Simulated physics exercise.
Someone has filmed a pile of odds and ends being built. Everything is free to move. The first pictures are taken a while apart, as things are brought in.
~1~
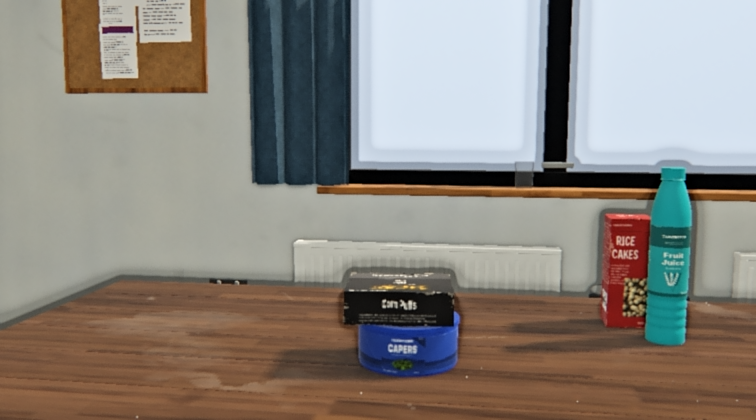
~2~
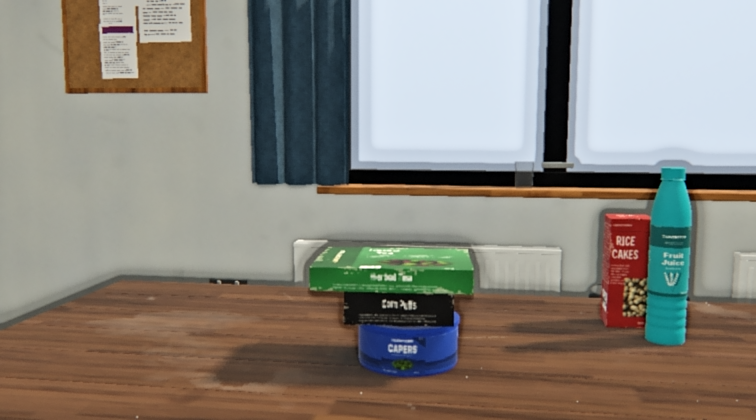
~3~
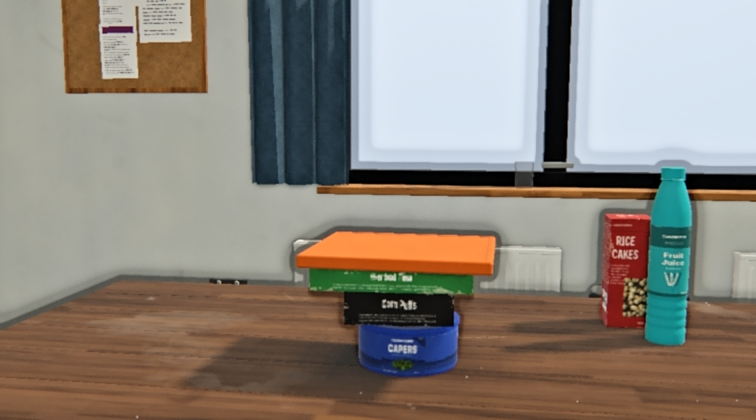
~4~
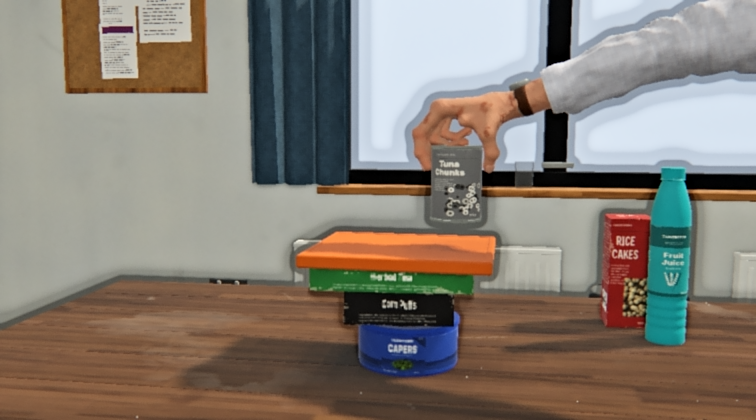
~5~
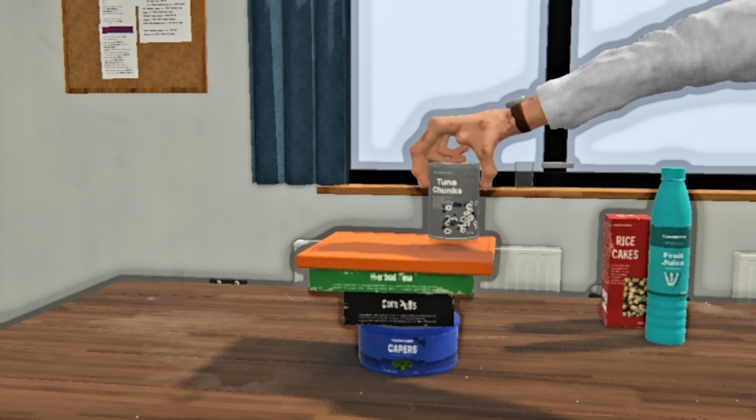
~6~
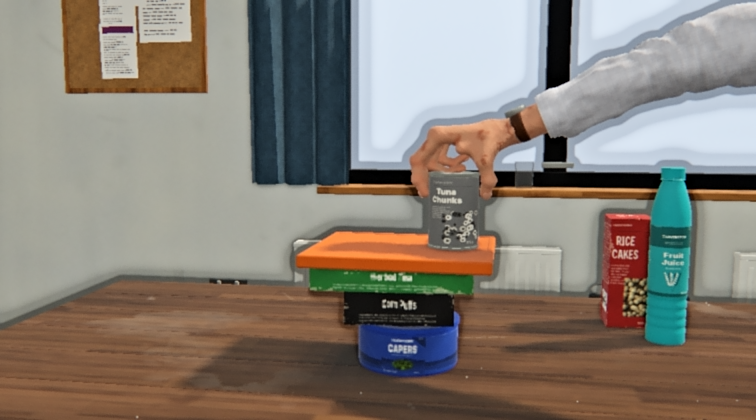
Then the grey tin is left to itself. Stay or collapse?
Here the pile keeps its balance.
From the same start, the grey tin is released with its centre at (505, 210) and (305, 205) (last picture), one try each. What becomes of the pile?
In the first case it comes apart; in the second case it loses its balance.
Then, 0.30 s past the last view, nothing moves.
Then, 0.90 s past the last view, grey tin resting near (454, 210).
Finally, all 7 still in place. Final places as the last picture's camera would see them, grey tin near (454, 210). The pile stays up.
